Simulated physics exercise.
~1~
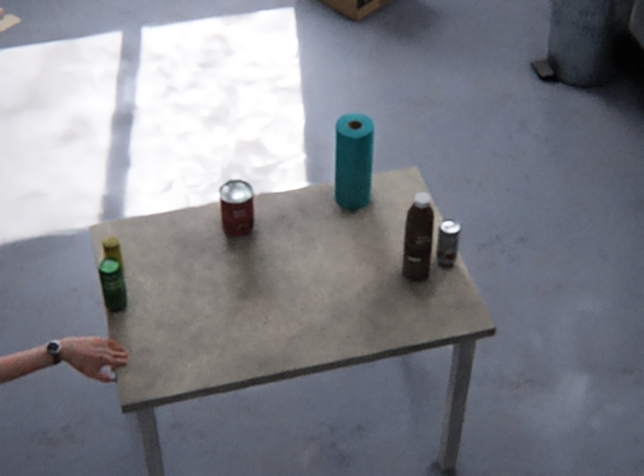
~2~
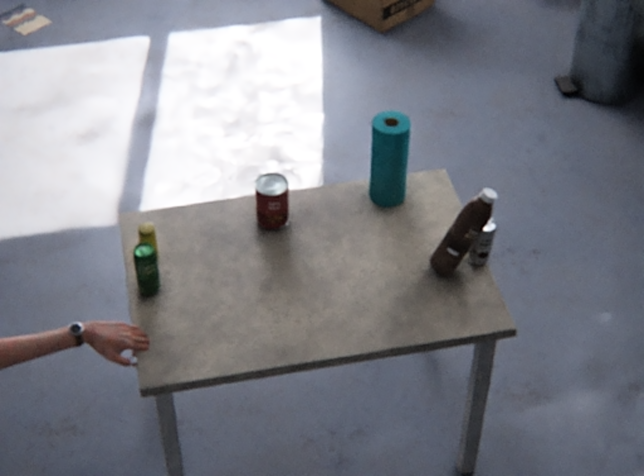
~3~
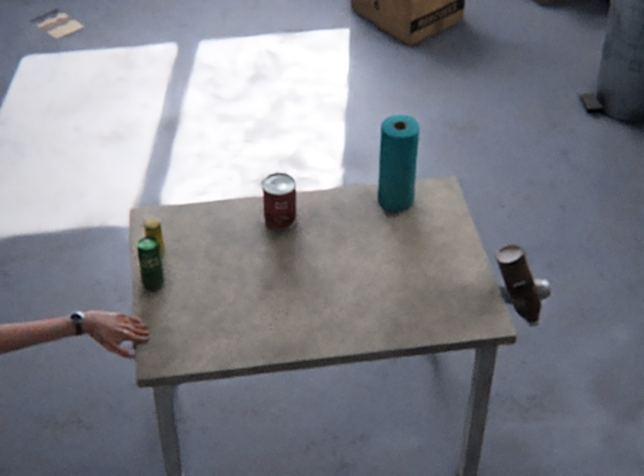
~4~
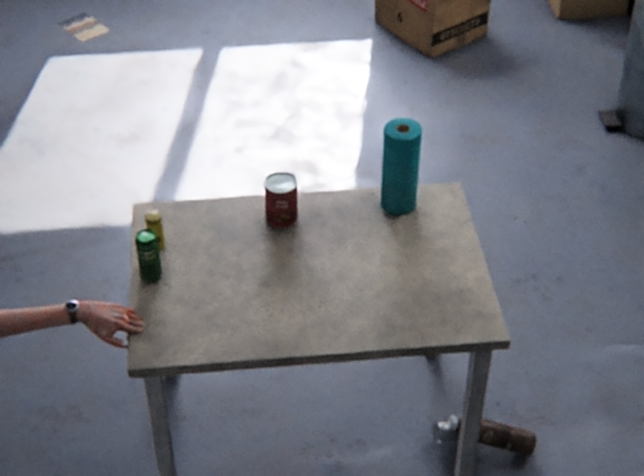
The clip opens on a light work table with bare edges, holding a turquoise roll, a red tin, a green can, a yellow shaker, a brown bottle and a white can, while a hand with a wristwatch rests at its left edge. The table shifts a little to the right, the hand moving with it, and the brown bottle leans right over the white can. Both go over the right edge, the bottle turning upside down as it falls. They end on their sides on the floor by a right table leg, while the other four items remain upright on the table.
